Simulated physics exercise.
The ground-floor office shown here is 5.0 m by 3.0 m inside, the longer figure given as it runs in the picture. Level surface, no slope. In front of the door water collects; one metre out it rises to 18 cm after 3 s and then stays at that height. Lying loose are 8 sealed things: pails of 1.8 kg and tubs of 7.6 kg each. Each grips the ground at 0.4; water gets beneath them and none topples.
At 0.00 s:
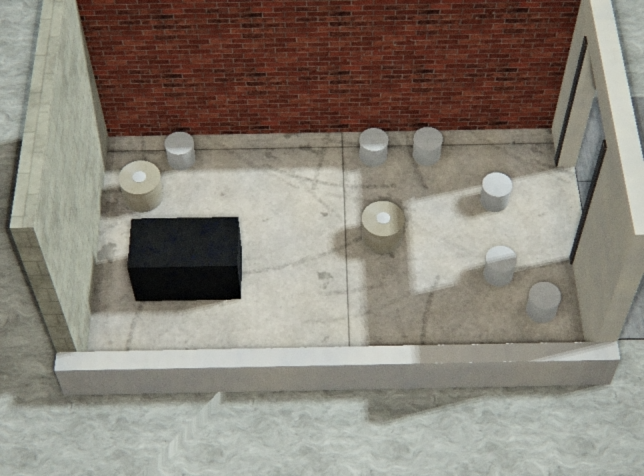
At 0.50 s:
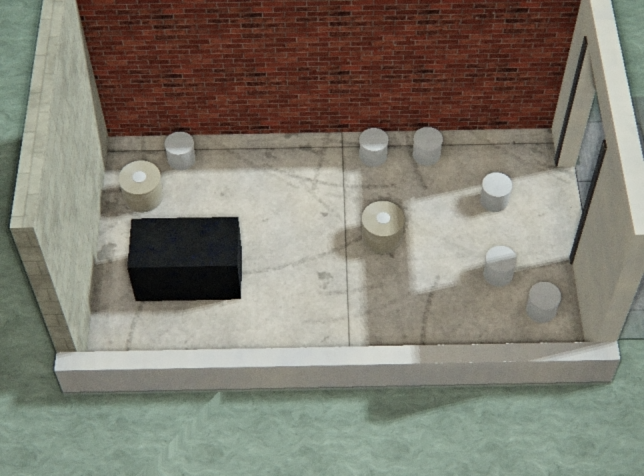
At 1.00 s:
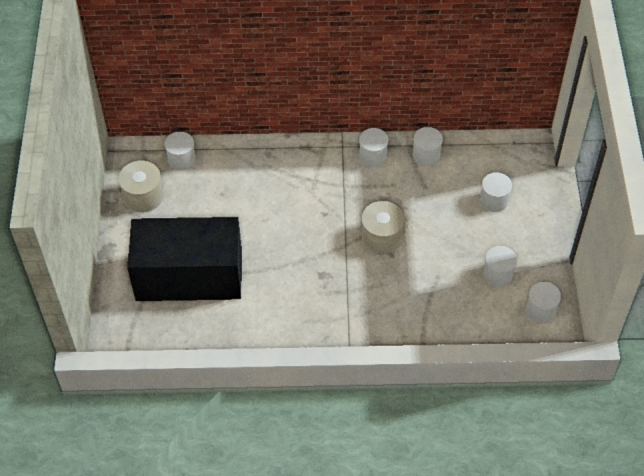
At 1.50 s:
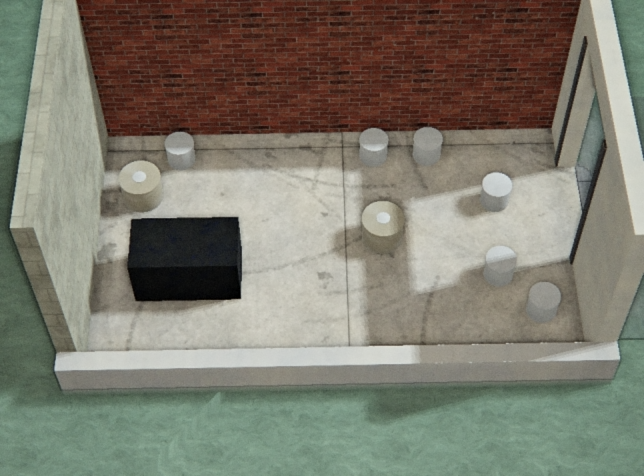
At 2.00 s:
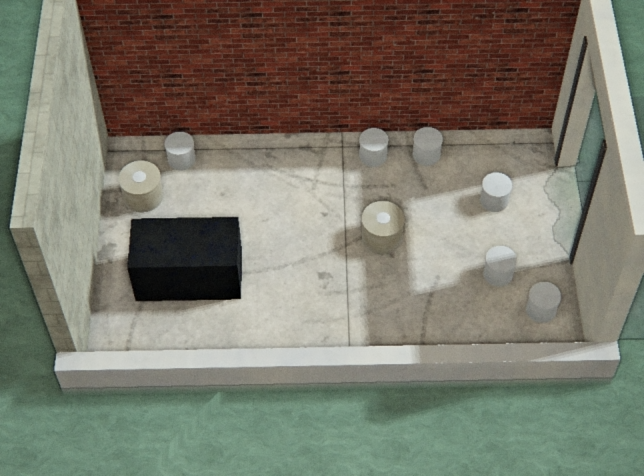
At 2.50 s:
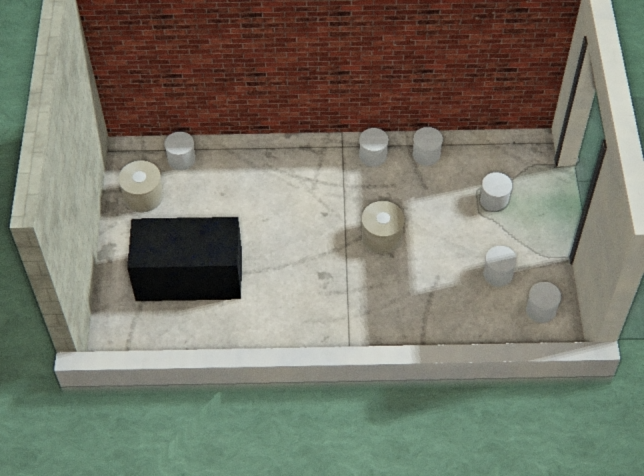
A black box stands at the left of a roofless ground-floor office with a red brick back wall and pale side walls, seen from high above the low front wall. Two cream tubs and several pale grey pails stand about the concrete floor. Greenish water covers the grey ground outside, then a thin sheet spreads in through the right-hand doorway, while the objects and view stay still.
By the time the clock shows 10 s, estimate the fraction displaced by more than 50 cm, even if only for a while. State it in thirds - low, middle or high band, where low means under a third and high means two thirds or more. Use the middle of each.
High band.
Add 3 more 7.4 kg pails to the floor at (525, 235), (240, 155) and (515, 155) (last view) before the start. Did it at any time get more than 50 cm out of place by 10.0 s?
Result by item, in order: Beyond the cutoff, beyond the cutoff, inside the cutoff.
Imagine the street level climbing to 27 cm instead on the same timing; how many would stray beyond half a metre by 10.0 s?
Result: 7.
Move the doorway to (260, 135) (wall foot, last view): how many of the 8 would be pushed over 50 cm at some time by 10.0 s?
Result: 3.
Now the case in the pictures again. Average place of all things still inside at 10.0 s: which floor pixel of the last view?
Around (218, 244).
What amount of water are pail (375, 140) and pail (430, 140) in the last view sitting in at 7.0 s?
Close to 6 and 7 centimetres.
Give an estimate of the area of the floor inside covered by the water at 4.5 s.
Somewhere about 7.5 m2, give or take.
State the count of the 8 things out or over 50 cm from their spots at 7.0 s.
The number comes to 6.
After 3.5 s 1 of 8 are over 50 cm from their spots; 0 afloat.
After 4.5 s 3 of 8 are over 50 cm from their spots; 1 afloat.
After 7.0 s 6 of 8 are over 50 cm from their spots; 6 afloat.
After 10.0 s 7 of 8 are over 50 cm from their spots, and 7 have been at some point; 7 afloat.
